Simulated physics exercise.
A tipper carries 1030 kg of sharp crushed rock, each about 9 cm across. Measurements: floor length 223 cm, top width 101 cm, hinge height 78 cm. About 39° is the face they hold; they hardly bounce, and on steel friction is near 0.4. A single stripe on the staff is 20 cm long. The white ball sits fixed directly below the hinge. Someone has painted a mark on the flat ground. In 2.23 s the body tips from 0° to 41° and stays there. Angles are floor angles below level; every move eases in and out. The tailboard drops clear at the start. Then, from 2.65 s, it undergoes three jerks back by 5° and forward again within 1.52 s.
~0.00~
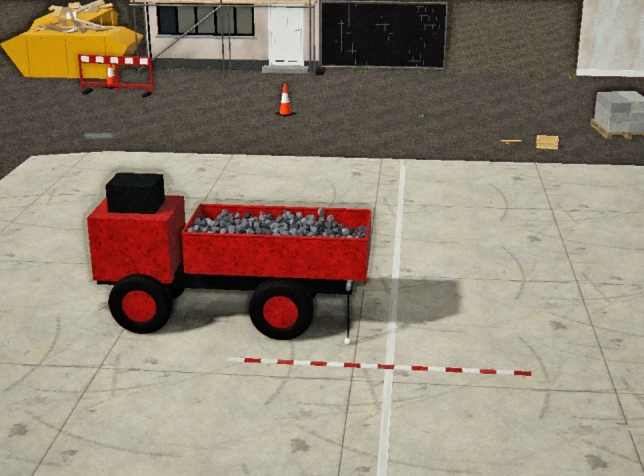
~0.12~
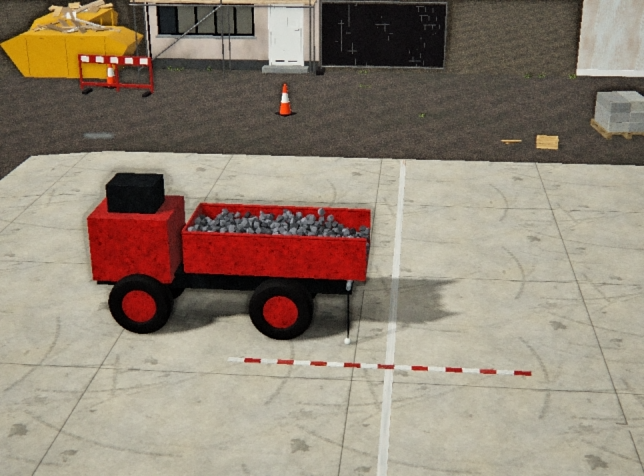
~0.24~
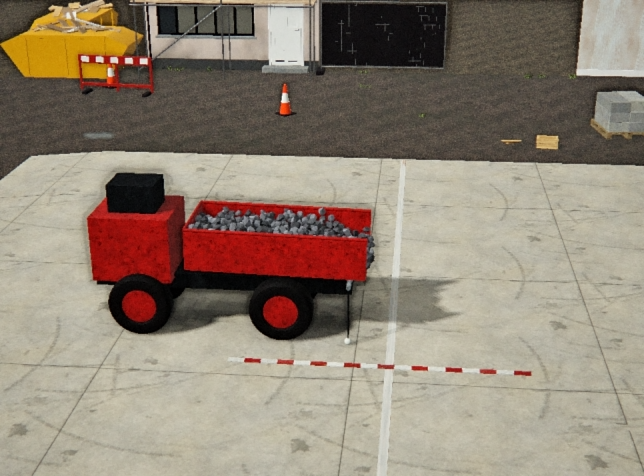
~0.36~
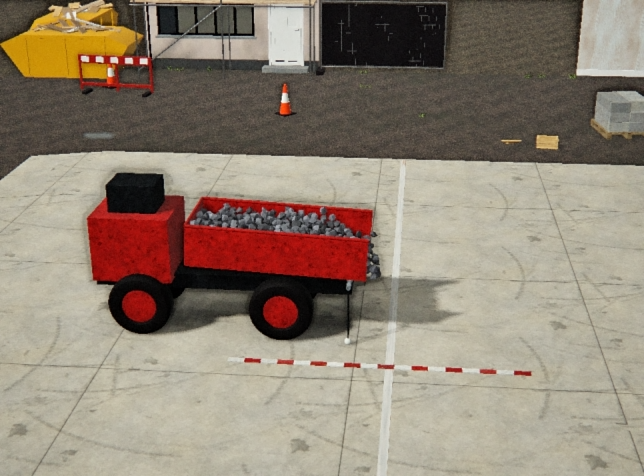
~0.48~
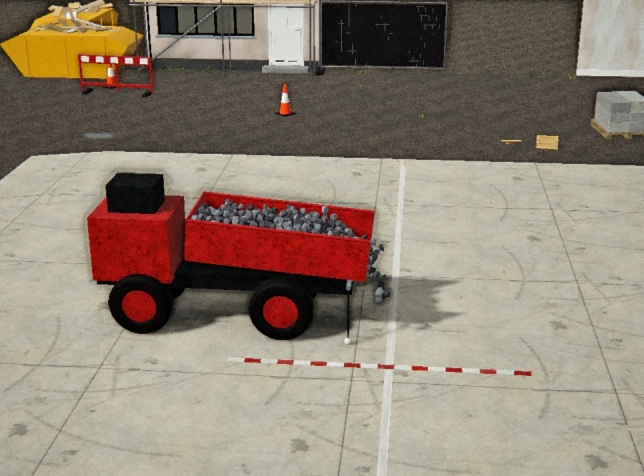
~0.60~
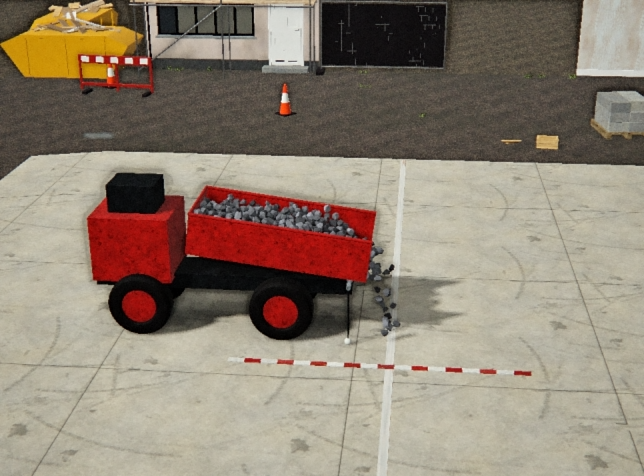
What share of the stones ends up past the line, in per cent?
About 80 per cent.
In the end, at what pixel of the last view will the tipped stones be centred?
(421, 319).
After 1.7 s the floor is at 35°; 78 % in the body, 13 % short of the line, 9 % past the line; the foremost stones are at (428, 324).
After 2.3 s the floor is at 41°; 30 % in the body, 22 % short of the line, 48 % past the line; the foremost stones are at (479, 324).
After 4.6 s the floor is at 41°; 0 % in the body, 20 % short of the line, 80 % past the line; the foremost stones are at (516, 333).
After 7.6 s the floor is at 41°; 0 % in the body, 20 % short of the line, 80 % past the line; the foremost stones are at (516, 333).
